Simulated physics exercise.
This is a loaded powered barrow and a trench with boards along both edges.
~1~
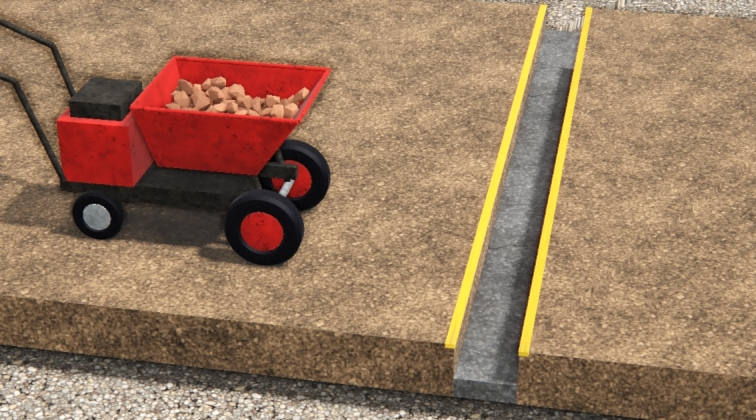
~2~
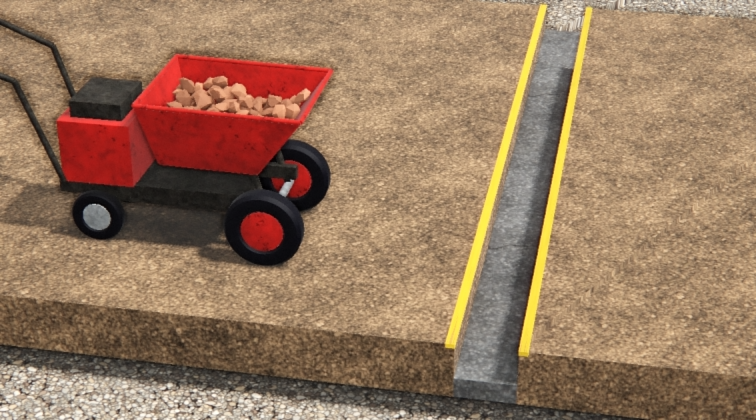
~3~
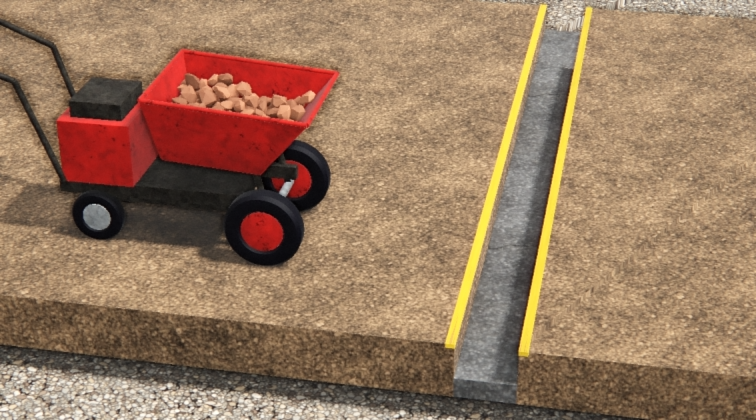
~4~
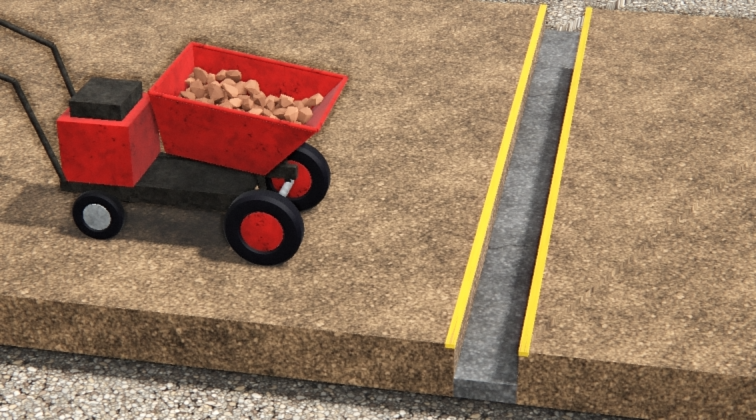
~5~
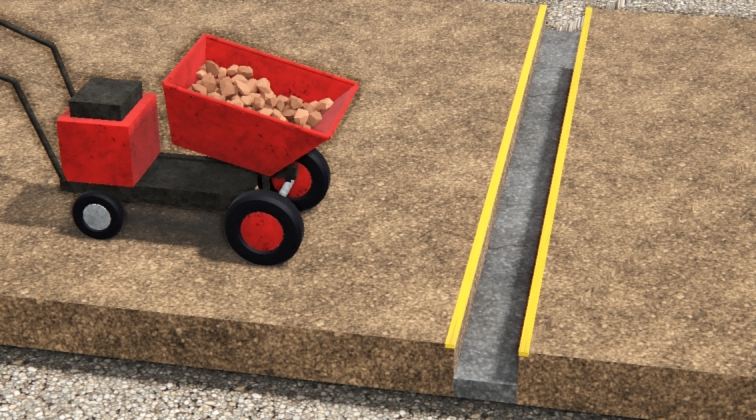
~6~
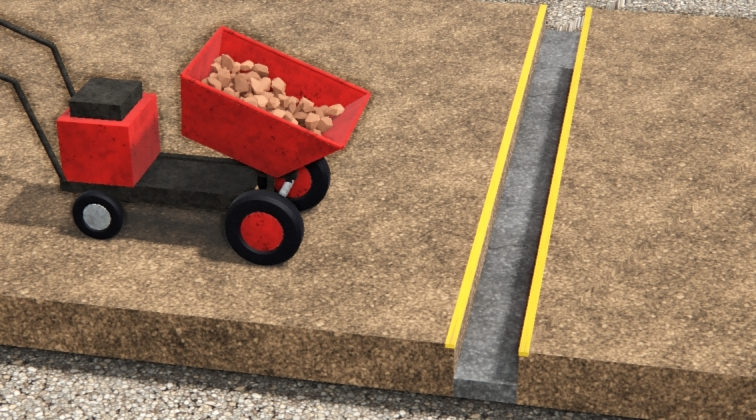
On a patch of brown ground, a red powered barrow loaded with rubble stood left of a trench edged with yellow boards, and its skip gradually tilted forward to the right while the wheels stayed still.
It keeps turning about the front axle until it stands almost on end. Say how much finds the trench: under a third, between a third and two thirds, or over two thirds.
It catches under a third.
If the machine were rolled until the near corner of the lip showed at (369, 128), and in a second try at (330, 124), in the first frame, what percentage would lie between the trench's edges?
In turn 90 and 40 in a hundred.
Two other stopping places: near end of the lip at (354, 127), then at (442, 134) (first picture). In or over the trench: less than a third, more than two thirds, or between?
First more than two thirds, then under a third.
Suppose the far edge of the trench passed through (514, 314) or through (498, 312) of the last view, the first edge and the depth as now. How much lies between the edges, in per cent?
In turn 20 and 10 in a hundred.
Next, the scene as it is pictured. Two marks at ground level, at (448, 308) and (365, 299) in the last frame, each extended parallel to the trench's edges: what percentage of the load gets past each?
Roughly 20 per cent, and 60 per cent.
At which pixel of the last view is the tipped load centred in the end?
Close to (446, 247).
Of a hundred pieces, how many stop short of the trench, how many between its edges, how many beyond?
About: Short 45, between 20, beyond 0 per cent.
Soon, skip tipped steeply; all in the skip.
A while on, skip tipped right over; most in the skip; a small part short of the trench; a stray few in or heaped over the trench; a stray few falling.
Towards the end, skip tipped right over; about a third in the skip; about half short of the trench; about a quarter in or heaped over the trench.
Finally, skip tipped right over; about a third in the skip; about half short of the trench; about a quarter in or heaped over the trench; none beyond it.
